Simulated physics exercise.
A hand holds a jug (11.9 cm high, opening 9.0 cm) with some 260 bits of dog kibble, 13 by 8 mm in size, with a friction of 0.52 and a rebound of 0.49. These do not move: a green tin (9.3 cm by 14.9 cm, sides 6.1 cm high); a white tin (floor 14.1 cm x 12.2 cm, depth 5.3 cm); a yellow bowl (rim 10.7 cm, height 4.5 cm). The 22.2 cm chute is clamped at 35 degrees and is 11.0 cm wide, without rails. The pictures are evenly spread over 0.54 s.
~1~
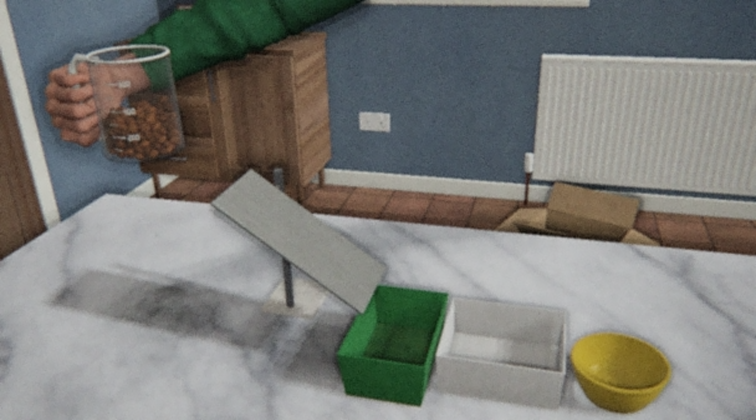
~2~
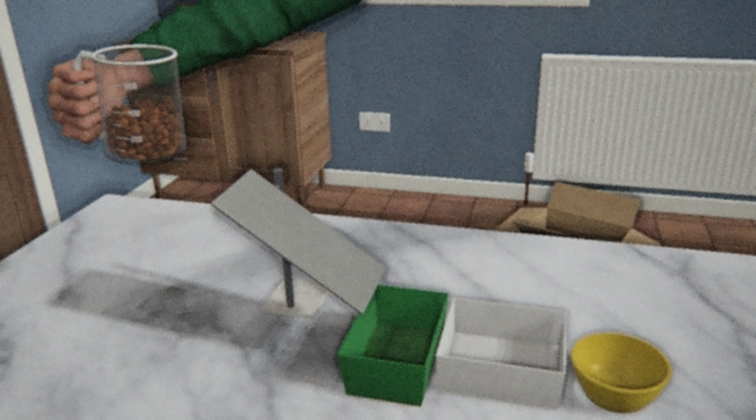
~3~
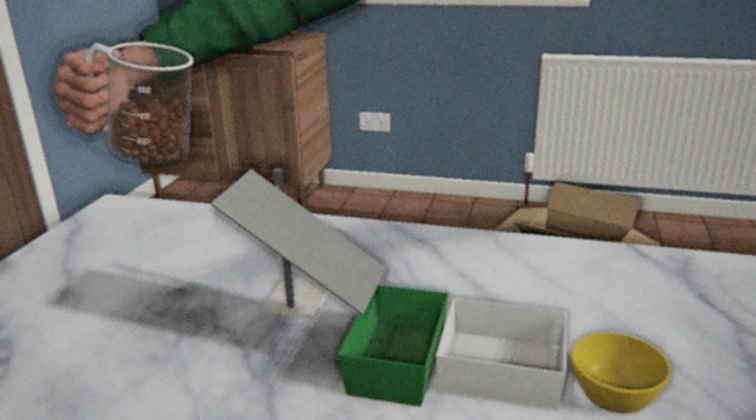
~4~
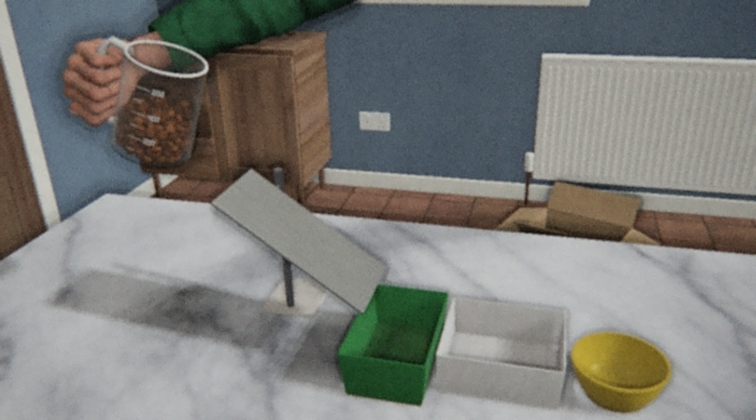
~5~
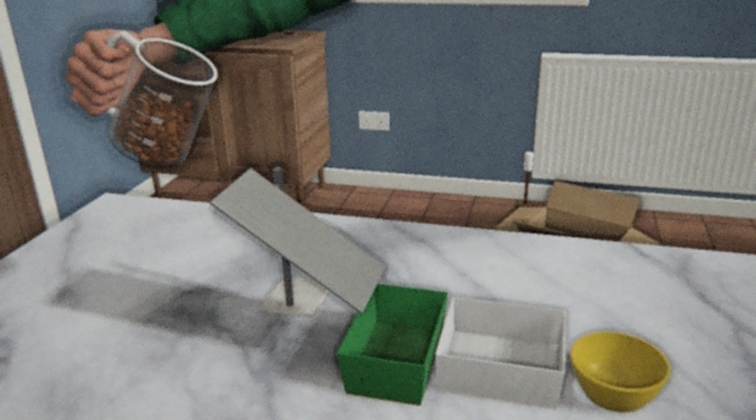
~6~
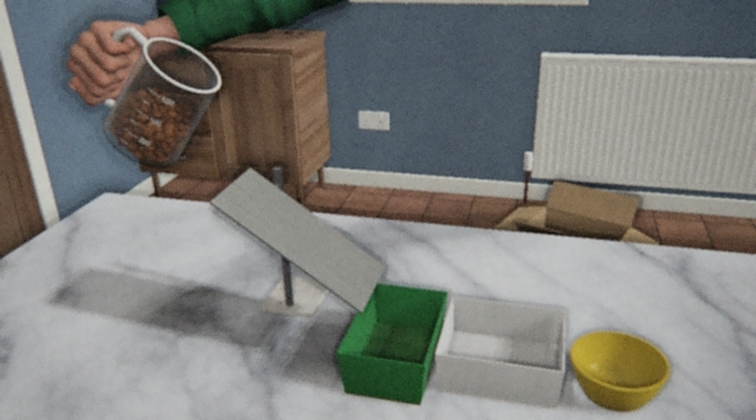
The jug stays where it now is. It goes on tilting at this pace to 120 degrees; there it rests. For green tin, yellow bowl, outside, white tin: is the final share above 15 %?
Green tin: No, yellow bowl: No, outside: Yes, white tin: No.
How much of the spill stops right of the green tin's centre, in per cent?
Roughly 0 per cent.
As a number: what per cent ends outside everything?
Roughly 95 per cent.
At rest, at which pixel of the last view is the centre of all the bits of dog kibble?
At about (271, 331).
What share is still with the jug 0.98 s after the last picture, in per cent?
Some 95 per cent of the load.
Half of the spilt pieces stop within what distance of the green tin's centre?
Roughly 20 cm.
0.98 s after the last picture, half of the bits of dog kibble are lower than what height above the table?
About 32 cm.
Then, 0.38 s after the last picture, tilt 67 degrees; jug 100 %; middle of all pieces near (143, 115).
Then, 0.70 s after the last picture, tilt 92 degrees; jug 100 %; middle of all pieces near (144, 112).
Then, 0.98 s after the last picture, tilt 115 degrees; jug 95 %, slope 5 %; middle of all pieces near (152, 116).
Then, 1.25 s after the last picture, tilt 120 degrees; outside 10 %, jug 50 %, slope 35 %, in the air 5 %; middle of all pieces near (196, 180).
In the end, outside 95 %, jug 0 %, slope 0 %, white tin 0 %, yellow bowl 0 %, green tin 5 %.
